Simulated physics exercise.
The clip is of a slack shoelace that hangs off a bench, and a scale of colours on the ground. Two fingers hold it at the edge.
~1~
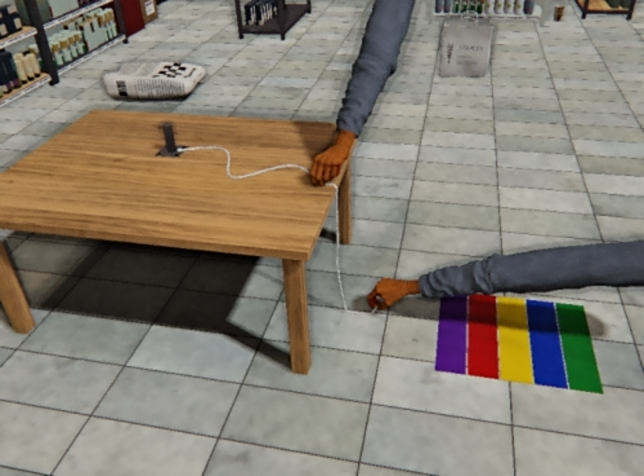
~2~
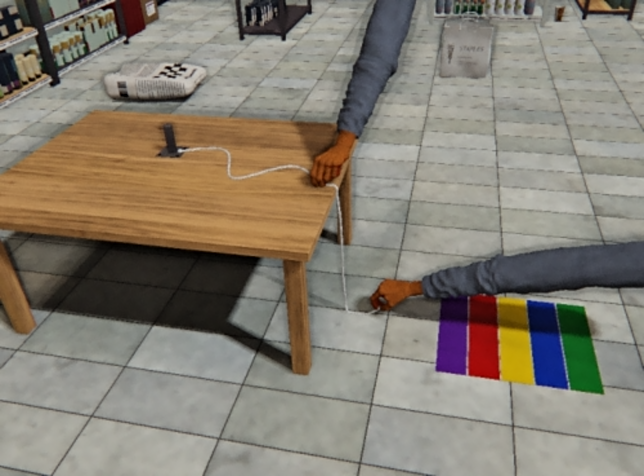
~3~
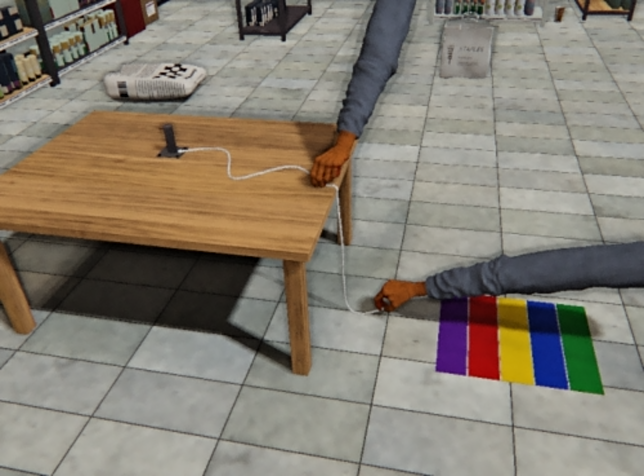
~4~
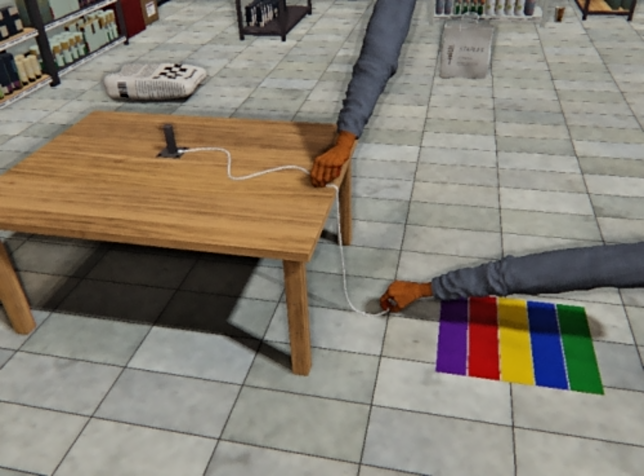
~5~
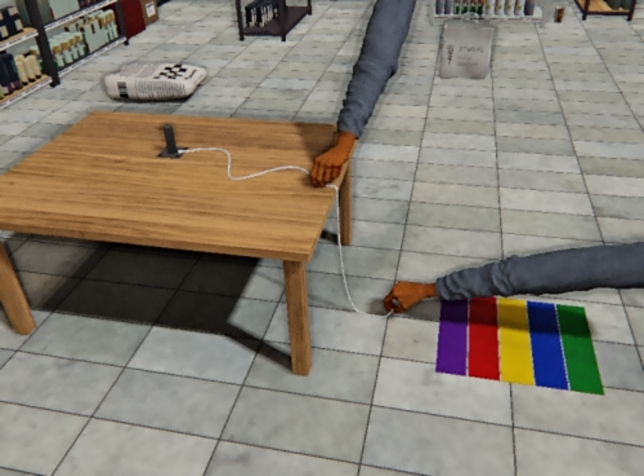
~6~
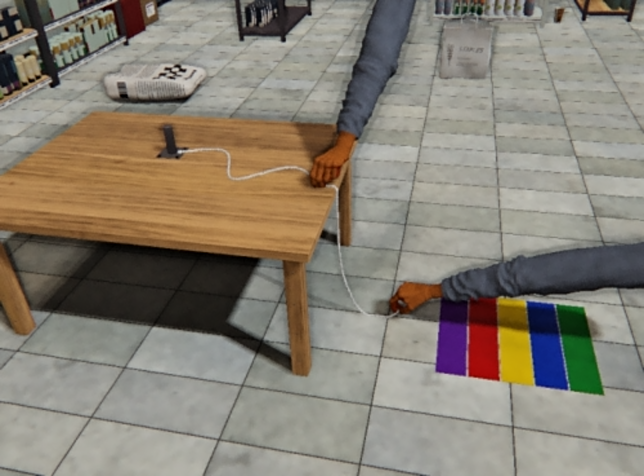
On a tiled floor, a hand draws a white cord's end slightly right toward coloured stripes.
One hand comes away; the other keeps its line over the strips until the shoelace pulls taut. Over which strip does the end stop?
The end stops over the blue strip.
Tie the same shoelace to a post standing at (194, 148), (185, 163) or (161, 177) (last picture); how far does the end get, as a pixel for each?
Try by try, around (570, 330), (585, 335) and (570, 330).
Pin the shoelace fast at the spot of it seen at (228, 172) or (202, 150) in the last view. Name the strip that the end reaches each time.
One after the other, yellow; blue.
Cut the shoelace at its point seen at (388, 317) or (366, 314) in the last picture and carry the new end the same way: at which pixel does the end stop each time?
In that order: (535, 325) and (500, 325).
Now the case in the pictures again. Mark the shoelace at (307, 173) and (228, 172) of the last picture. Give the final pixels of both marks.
The first at (353, 193), the second at (262, 168).
Early on, end near (490, 322); over red.
Midway, end near (529, 327); over yellow.
At the end of the slack, end near (552, 329); over blue. It gets as far as the blue strip.
